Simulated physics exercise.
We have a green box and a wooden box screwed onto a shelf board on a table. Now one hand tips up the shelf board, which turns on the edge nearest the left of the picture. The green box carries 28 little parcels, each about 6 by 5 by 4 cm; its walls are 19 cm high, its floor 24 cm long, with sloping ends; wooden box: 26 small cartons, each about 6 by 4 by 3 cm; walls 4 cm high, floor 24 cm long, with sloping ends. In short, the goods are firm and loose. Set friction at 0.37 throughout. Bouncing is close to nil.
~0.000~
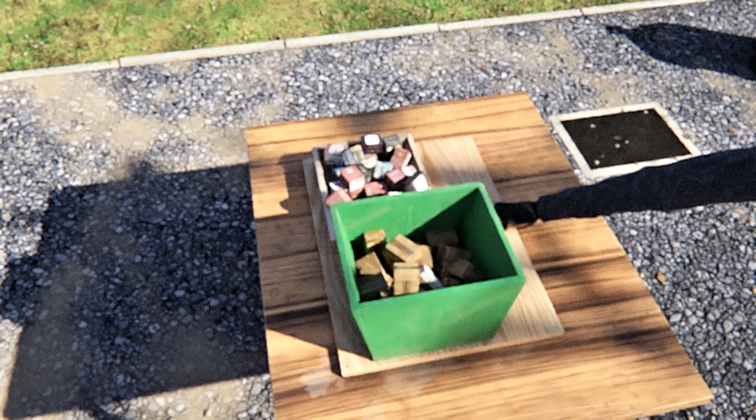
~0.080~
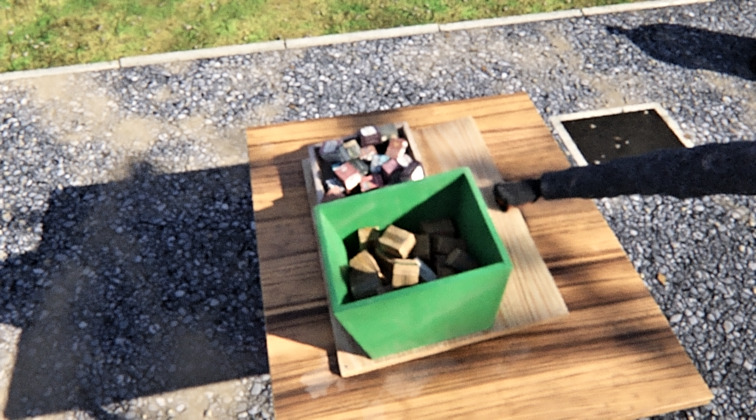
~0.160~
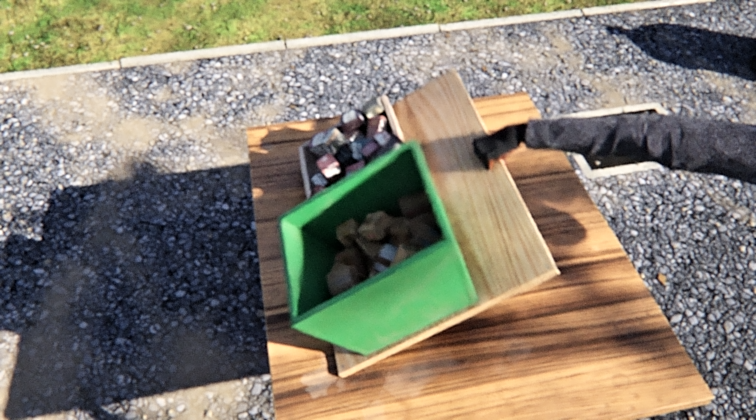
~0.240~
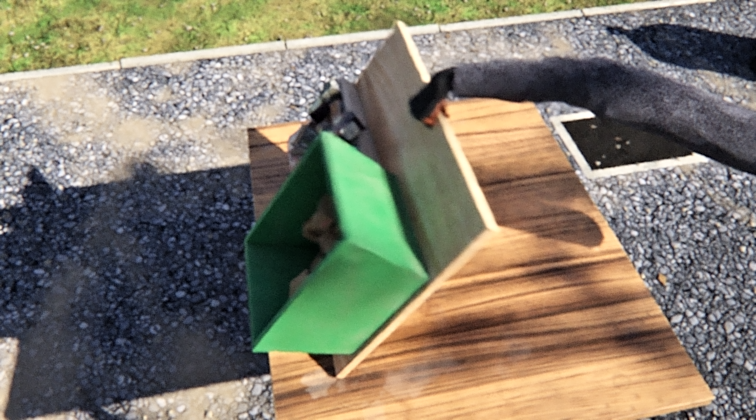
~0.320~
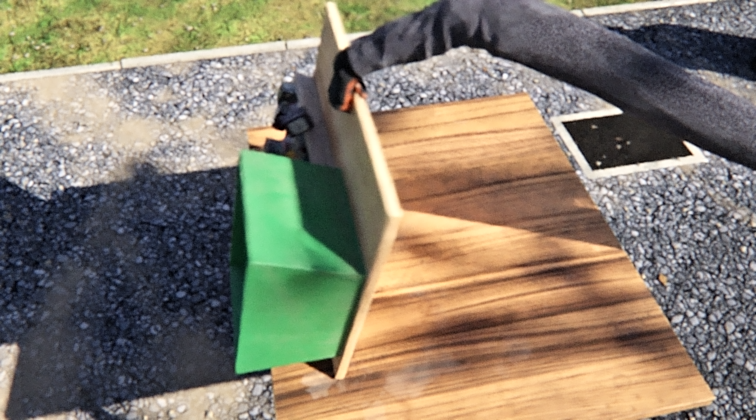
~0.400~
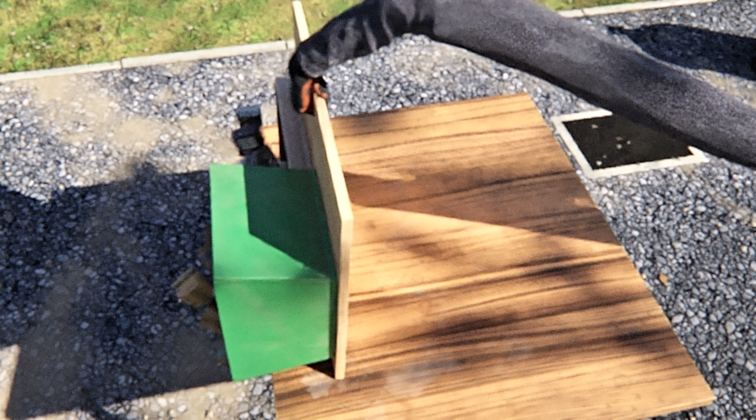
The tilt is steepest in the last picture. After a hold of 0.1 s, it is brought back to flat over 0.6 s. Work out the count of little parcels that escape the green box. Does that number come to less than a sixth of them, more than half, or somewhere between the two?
More than half.
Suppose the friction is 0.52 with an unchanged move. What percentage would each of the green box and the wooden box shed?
Green box 70, wooden box 100 per cent.
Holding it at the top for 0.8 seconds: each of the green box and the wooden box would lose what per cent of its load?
With that change, green box sheds 80 percent and wooden box sheds 100 percent.
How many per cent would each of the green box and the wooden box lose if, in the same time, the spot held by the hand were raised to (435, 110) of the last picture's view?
In that setup the green box sheds 0 per cent of its load, while the wooden box sheds 50 per cent.
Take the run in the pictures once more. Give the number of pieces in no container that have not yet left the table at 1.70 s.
About 1 of them.
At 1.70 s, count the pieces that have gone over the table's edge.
Estimate - about 45 in total.
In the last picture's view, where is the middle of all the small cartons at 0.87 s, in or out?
Centre: Around (156, 386) px.
After 0.61 s, tilt 78°; green box 8 in, 20 out and wooden box 0 in, 26 out.
After 0.87 s, tilt 28°; green box 6 in, 22 out and wooden box 0 in, 26 out.
After 1.23 s, tilt 0°; green box 6 in, 22 out and wooden box 0 in, 26 out.
Outcome (at 1.70 s), green box 6 in, 22 out and wooden box 0 in, 26 out. Asked share, 22 of 28, 79 per cent.
